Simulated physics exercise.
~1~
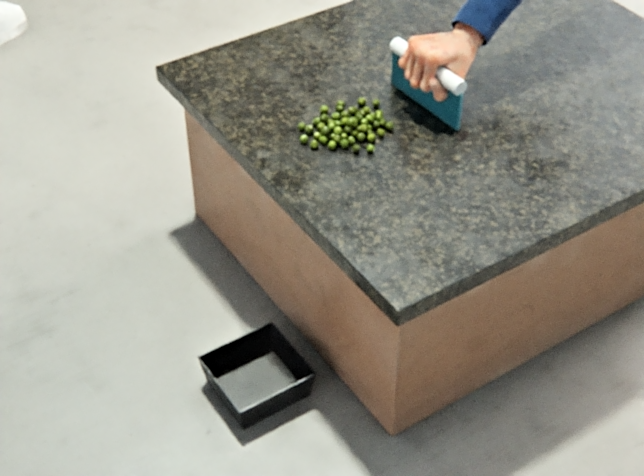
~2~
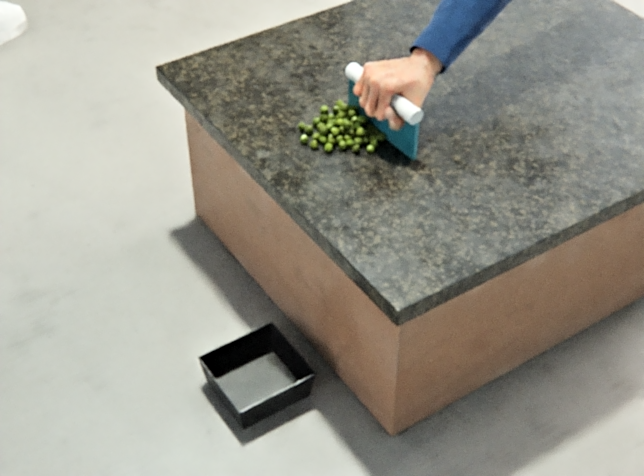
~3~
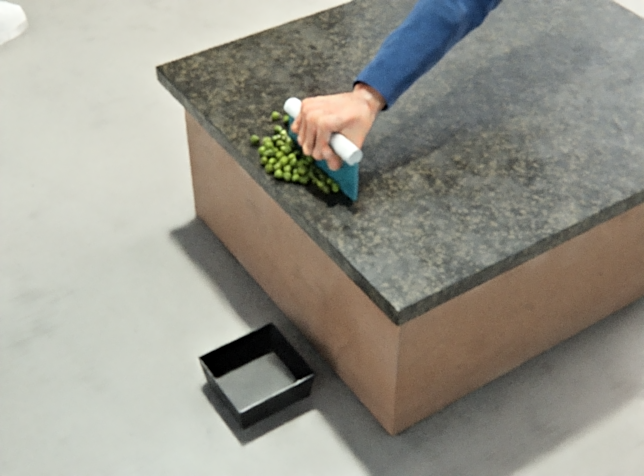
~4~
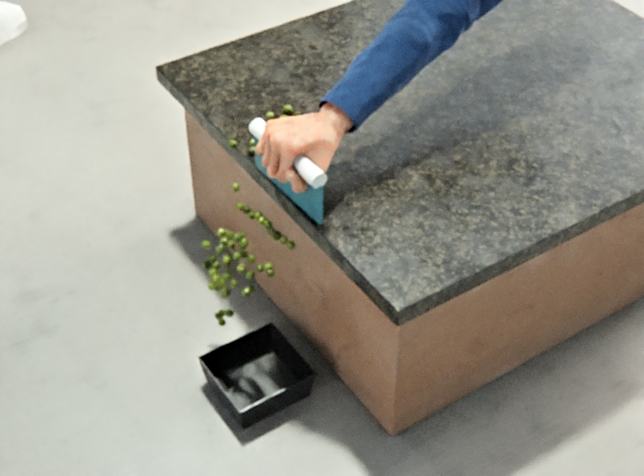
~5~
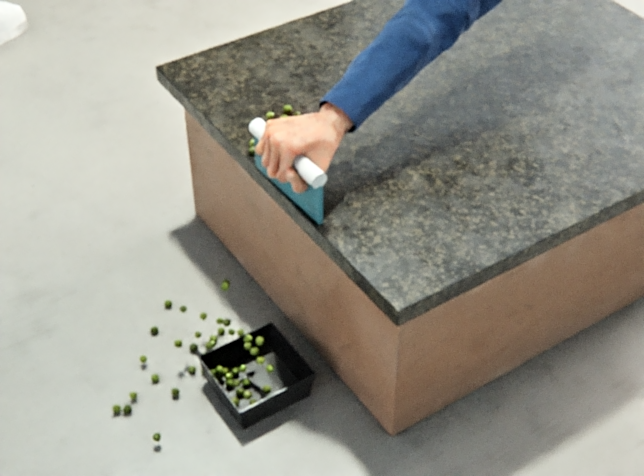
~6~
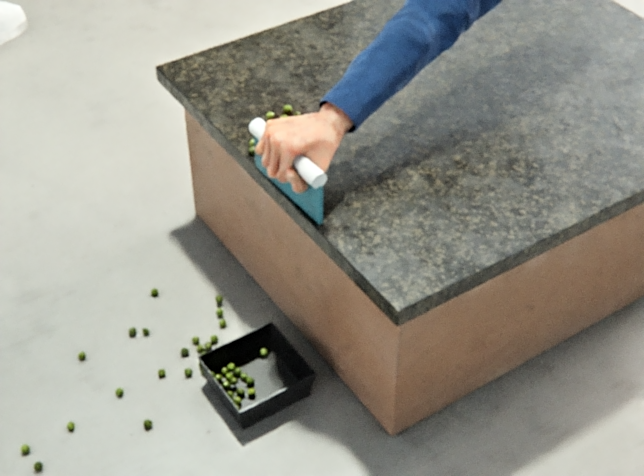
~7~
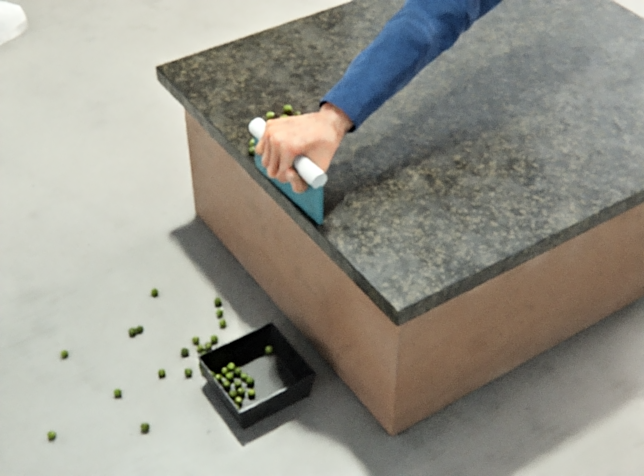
A hand scrapes small olives off a stone counter, some landing in a black tin, more missing.
